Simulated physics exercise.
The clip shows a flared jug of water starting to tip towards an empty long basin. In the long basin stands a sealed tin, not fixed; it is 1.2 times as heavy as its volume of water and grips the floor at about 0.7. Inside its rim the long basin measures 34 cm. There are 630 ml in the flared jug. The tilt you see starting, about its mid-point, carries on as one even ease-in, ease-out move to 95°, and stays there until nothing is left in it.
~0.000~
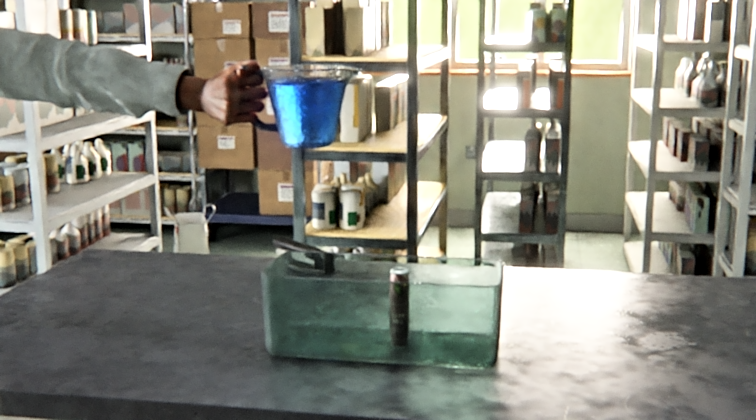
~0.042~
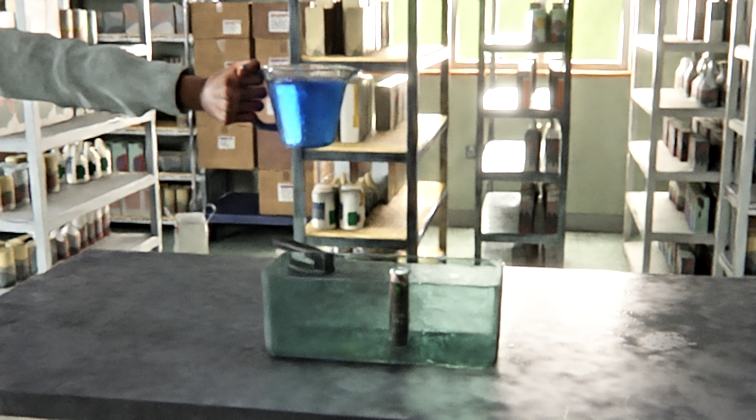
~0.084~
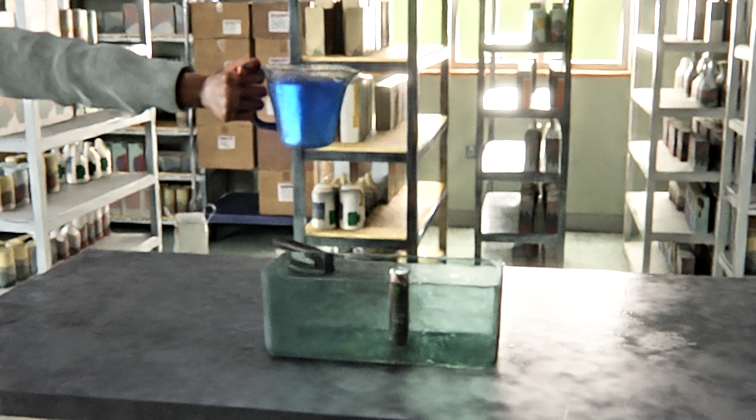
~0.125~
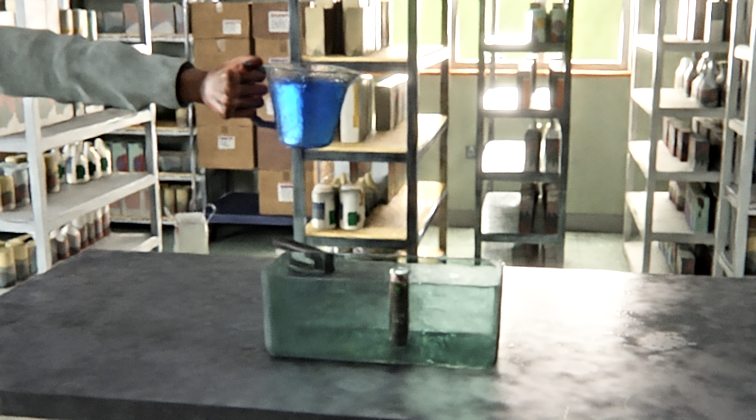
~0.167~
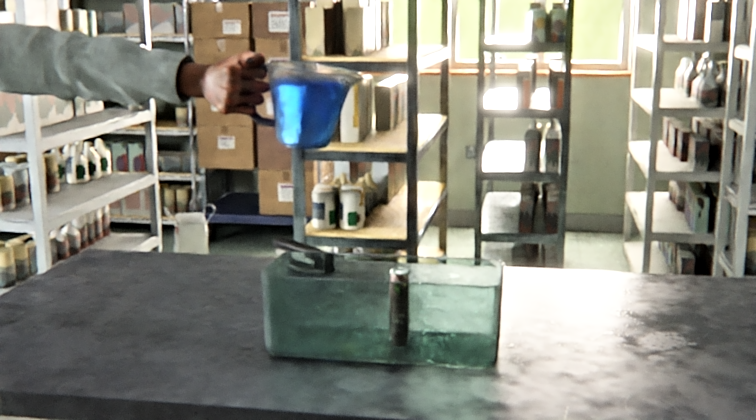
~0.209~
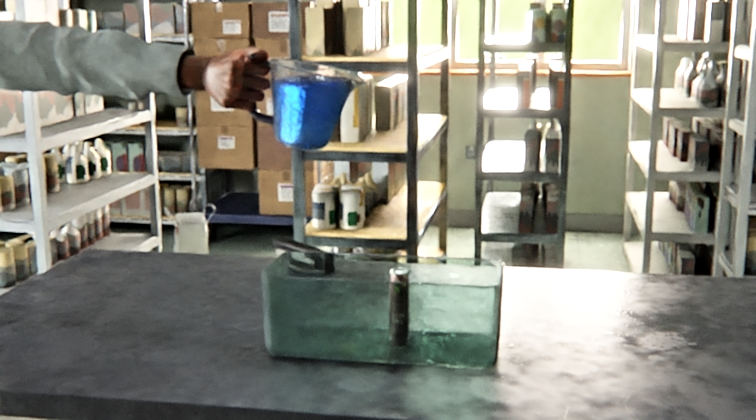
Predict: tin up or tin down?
It stays up.
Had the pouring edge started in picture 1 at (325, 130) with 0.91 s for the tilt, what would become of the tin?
Then it topples.
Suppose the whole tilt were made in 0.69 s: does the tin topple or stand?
Then it remains upright.
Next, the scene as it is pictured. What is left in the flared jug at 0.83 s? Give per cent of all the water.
About 18 per cent.
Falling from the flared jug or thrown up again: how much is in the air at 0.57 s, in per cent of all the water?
Some 28 per cent.
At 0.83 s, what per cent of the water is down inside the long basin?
Near 50 in a hundred.
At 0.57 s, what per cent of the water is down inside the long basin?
About 3 per cent.
After 0.57 s the tilt is 66° and 69 per cent is still to pour; the tin stands where it began.
After 0.83 s the tilt is 93° and 18 per cent is still to pour; the tin stands where it began.
After 1.11 s the tilt is 95° and 1 per cent is still to pour; the tin stands where it began.
After 1.41 s the tilt is 95° and 0 per cent is still to pour; the tin stands where it began.
In the end the tin stands where it began.
